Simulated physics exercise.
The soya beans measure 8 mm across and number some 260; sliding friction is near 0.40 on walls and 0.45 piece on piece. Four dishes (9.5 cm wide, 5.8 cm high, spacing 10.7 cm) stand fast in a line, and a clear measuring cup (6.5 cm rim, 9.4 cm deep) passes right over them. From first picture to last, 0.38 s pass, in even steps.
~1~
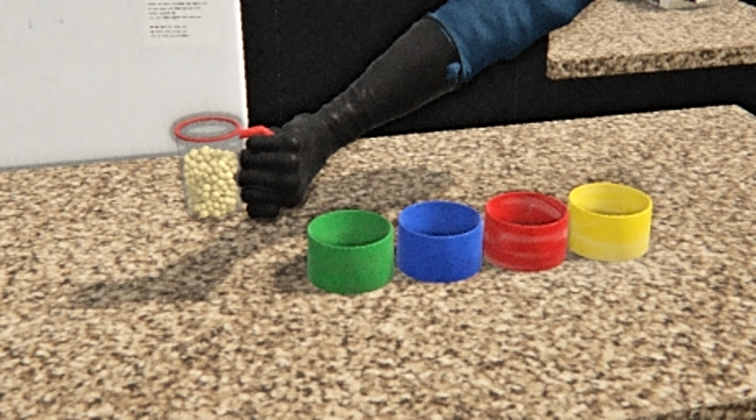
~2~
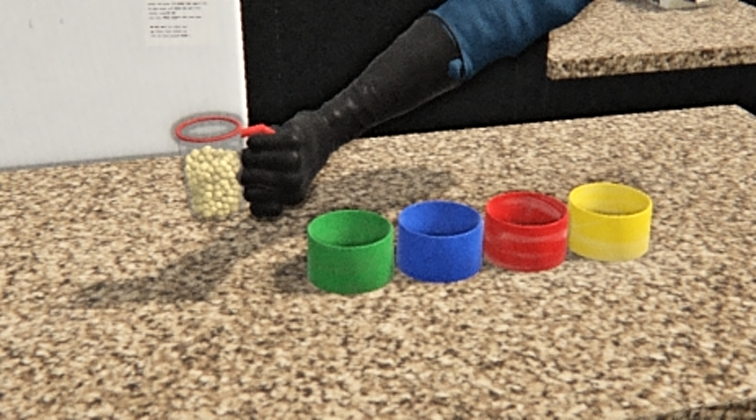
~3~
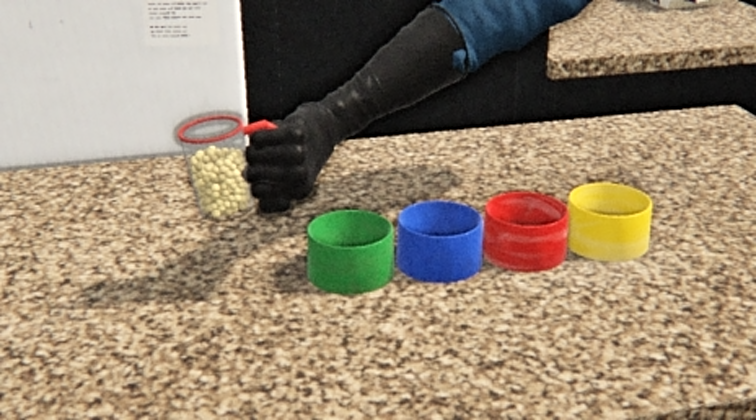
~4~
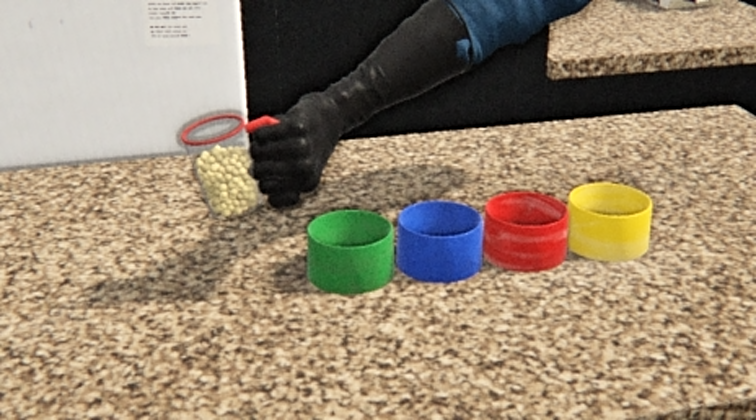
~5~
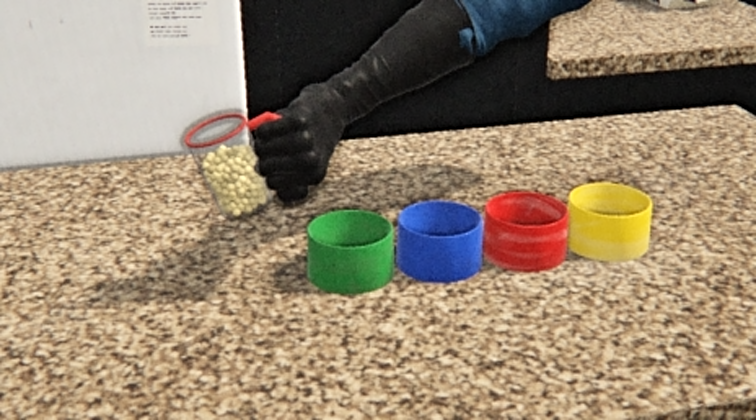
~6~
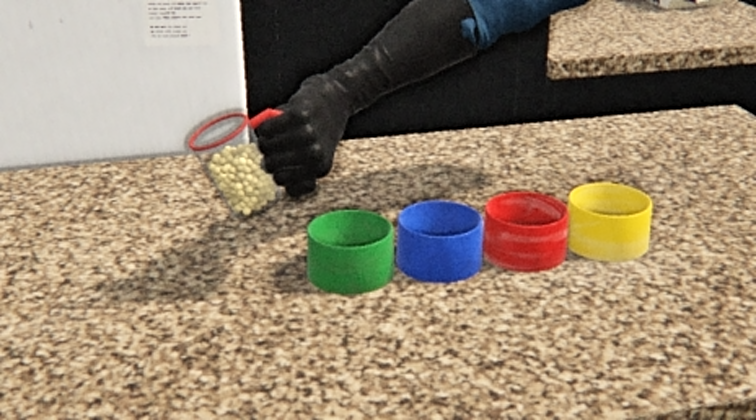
The footage shows a black-gloved hand holding a clear measuring cup of pale beans by its red handle, shifting it slightly to the right while gradually tilting it, as green, blue, red and yellow dishes stay still on a speckled countertop.
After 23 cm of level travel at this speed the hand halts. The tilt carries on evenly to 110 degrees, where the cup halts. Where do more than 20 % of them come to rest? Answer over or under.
Red dish: Under; blue dish: Under; green dish: Over; yellow dish: Under; on the counter: Over.
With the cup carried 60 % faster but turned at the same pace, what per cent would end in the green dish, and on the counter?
Green 100; counter 0.
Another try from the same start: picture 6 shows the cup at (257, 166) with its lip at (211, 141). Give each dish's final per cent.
Red 0; blue 0; green 100; yellow 0.
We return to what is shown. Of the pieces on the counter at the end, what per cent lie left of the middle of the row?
Some 100 per cent.
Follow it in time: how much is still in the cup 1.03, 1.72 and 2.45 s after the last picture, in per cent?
In turn: 100, 10, 0.
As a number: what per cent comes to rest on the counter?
About 60 per cent.
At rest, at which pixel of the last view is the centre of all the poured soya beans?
Near (290, 277).
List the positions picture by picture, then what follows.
Cup at (211, 170), tilt 0 degrees, lip at (176, 132), moved 0.0 cm; middle of the pieces at (214, 181); green dish at (350, 229); blue dish at (440, 219); red dish at (527, 209); yellow dish at (610, 200), in the first picture.
Cup at (213, 170), tilt 2 degrees, lip at (177, 133), moved 0.2 cm; middle of the pieces at (216, 181), in the second picture.
Cup at (219, 170), tilt 6 degrees, lip at (180, 135), moved 0.8 cm; middle of the pieces at (222, 180), in the third picture.
Cup at (225, 169), tilt 12 degrees, lip at (183, 138), moved 1.5 cm; middle of the pieces at (230, 179), in the fourth picture.
Cup at (232, 168), tilt 17 degrees, lip at (186, 142), moved 2.2 cm; middle of the pieces at (237, 178), in the fifth picture.
Cup at (238, 168), tilt 22 degrees, lip at (191, 145), moved 2.9 cm; middle of the pieces at (244, 177); green dish at (350, 229); blue dish at (440, 219); red dish at (527, 209); yellow dish at (610, 200), in the sixth picture.
Then, 1.03 s after the last picture, tilt 95 degrees; cup holds 100 %.
Then, 1.72 s after the last picture, tilt 110 degrees; cup holds 10 %, green 25 %.
Then, 2.45 s after the last picture, tilt 110 degrees; cup holds 0 %, green 35 %.
In the end, red 0 %, blue 0 %, green 40 %, yellow 0 %, counter 60 %.
